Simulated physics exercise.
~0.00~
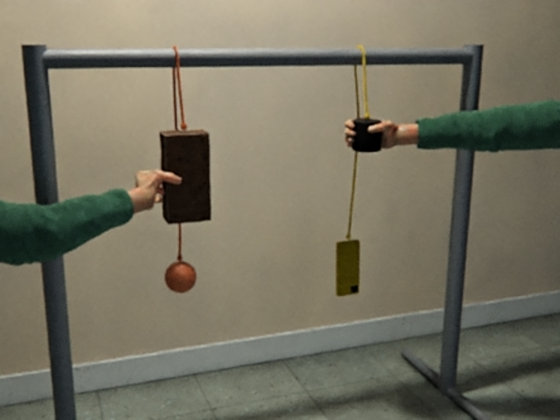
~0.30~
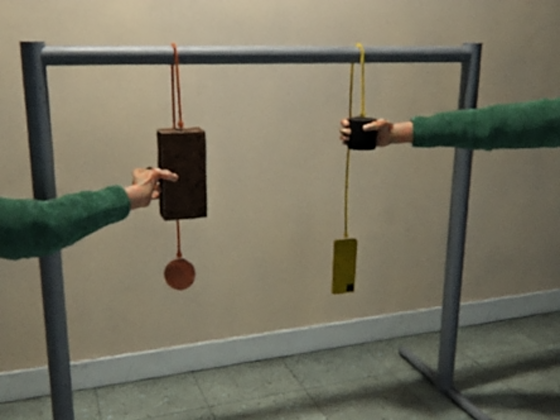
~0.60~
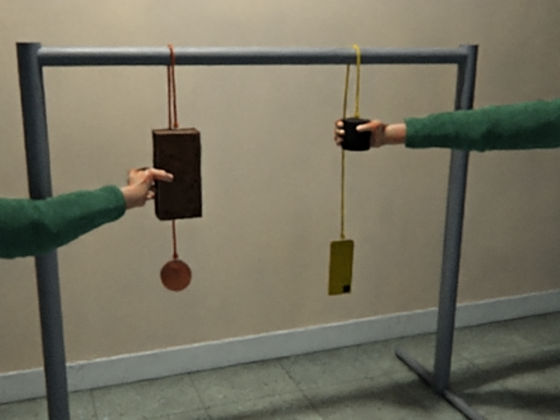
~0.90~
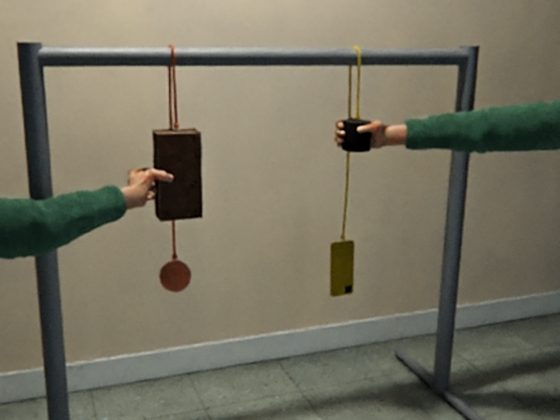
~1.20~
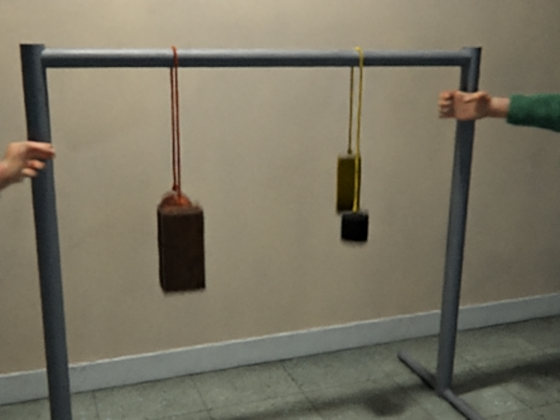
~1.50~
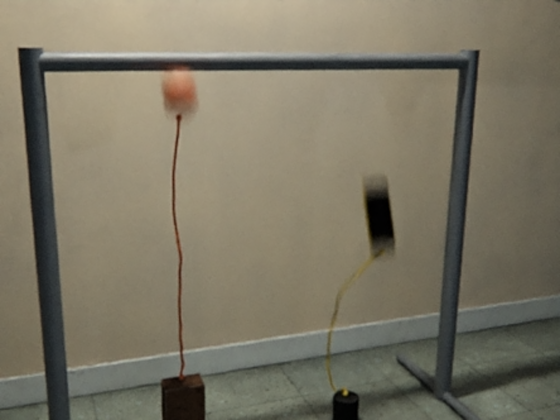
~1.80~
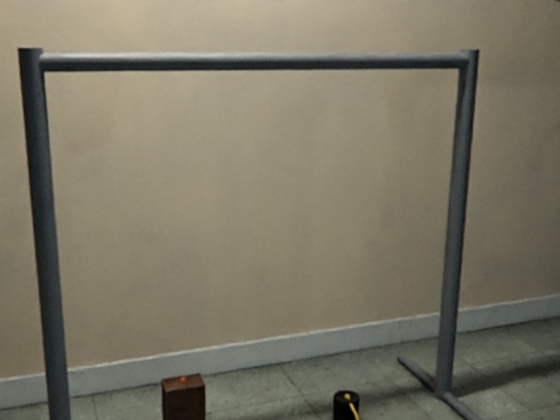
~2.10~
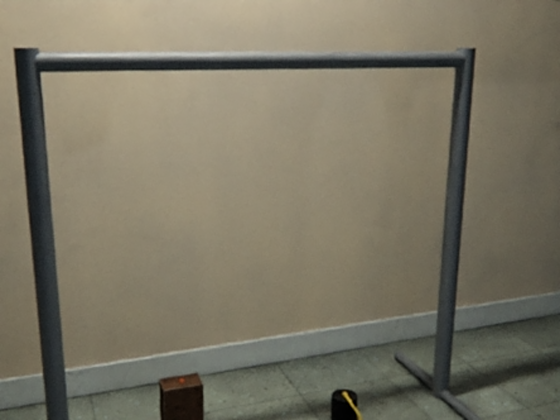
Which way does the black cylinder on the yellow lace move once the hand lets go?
The black cylinder moves down and ends up on the floor.
